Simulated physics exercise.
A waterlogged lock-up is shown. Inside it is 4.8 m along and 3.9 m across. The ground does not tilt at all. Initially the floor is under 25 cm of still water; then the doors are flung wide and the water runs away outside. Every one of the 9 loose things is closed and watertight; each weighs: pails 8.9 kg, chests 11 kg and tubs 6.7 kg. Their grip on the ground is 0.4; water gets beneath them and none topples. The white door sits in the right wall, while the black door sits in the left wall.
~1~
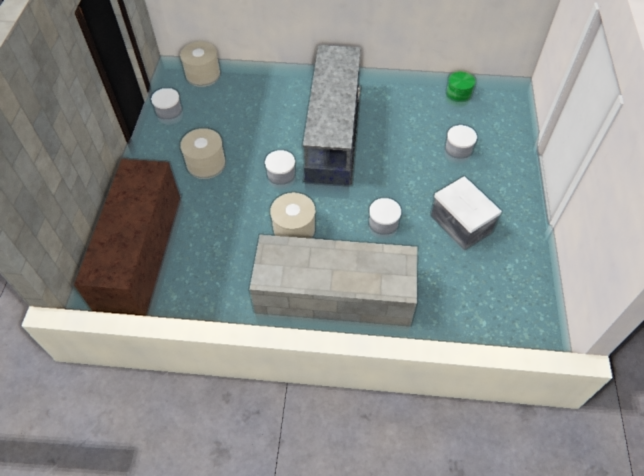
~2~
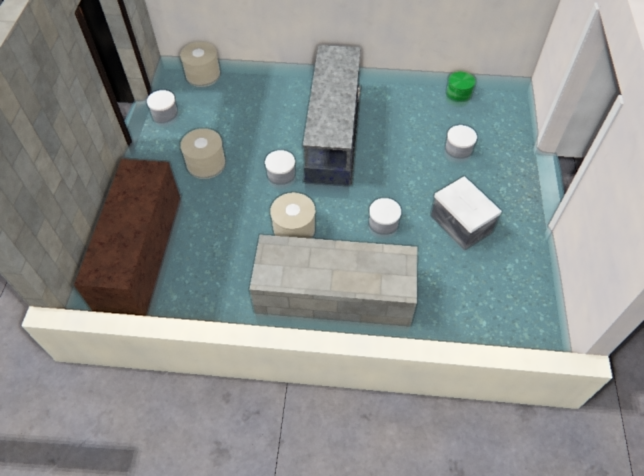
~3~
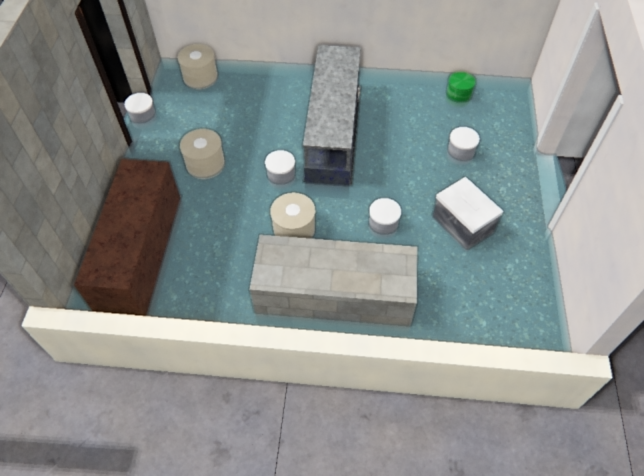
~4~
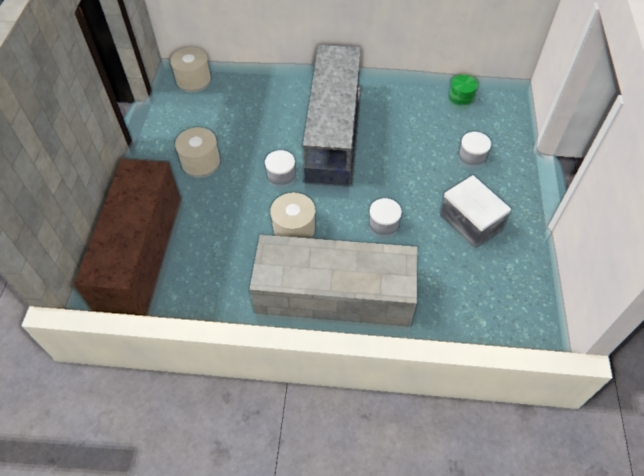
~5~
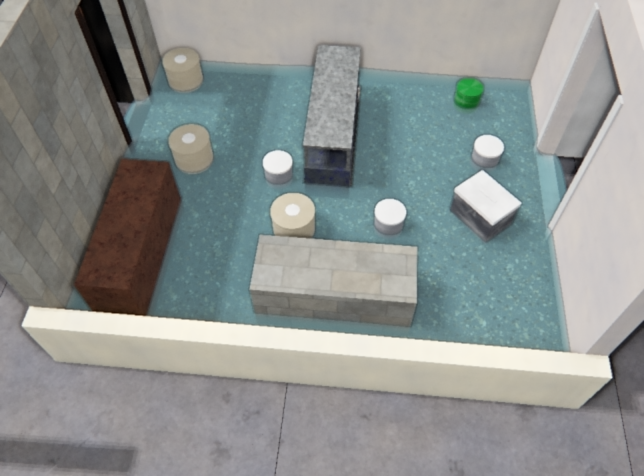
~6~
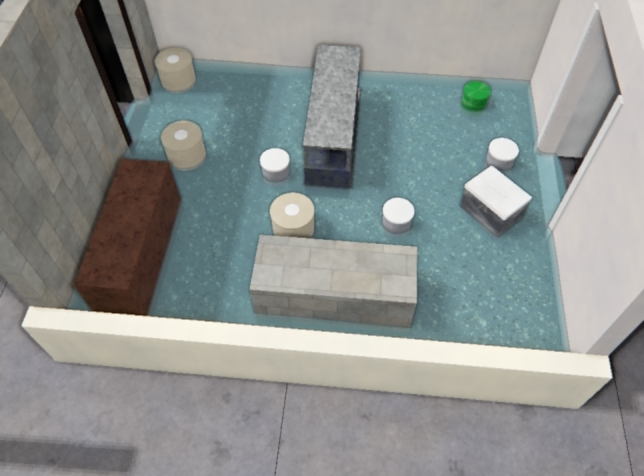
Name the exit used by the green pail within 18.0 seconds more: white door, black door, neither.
Green pail: White door.
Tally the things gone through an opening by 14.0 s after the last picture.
I count 7 of them.
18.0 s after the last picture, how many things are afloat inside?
Answer: 1.
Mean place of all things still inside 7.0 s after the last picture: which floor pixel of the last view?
I'd say about (371, 196) in the last view.
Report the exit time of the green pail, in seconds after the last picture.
Close to 5.5 s, I'd say.
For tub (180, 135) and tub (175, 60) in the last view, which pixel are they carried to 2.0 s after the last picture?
I'd say close to (141, 110) and close to (155, 83).
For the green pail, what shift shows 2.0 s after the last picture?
Some 40 cm from the start.
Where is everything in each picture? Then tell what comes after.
In the first picture, the green pail at (462, 80), afloat; 25 cm deep round most things; 0 of 9 have shifted.
In the second picture, the green pail at (462, 80) floats; about 3960 L in view; 1 of 9 have shifted.
In the third picture, the green pail at (462, 81) floats; about 3860 L in view; 1 of 9 have shifted.
In the fourth picture, the green pail at (465, 84), afloat, 5 cm from its start; about 3750 L in view; 5 of 9 have shifted.
In the fifth picture, the green pail at (470, 87), afloat, 12 cm from its start; about 3630 L in view; 7 of 9 have shifted.
In the sixth picture, the green pail at (477, 90) floats, 22 cm from its start; 22 cm deep round most things; 8 of 9 have shifted.
Then, 2.0 s after the last picture the green pail is near (491, 98), 0.4 m from its start, afloat; 3 of 9 are out; 6 afloat.
Then, 7.0 s after the last picture the green pail has gone out by the white door; 6 of 9 are out; 3 afloat.
Then, 14.0 s after the last picture the green pail has gone out by the white door; 7 of 9 are out; 1 afloat.
Then, 18.0 s after the last picture the green pail has gone out by the white door; 7 of 9 are out; 1 afloat.
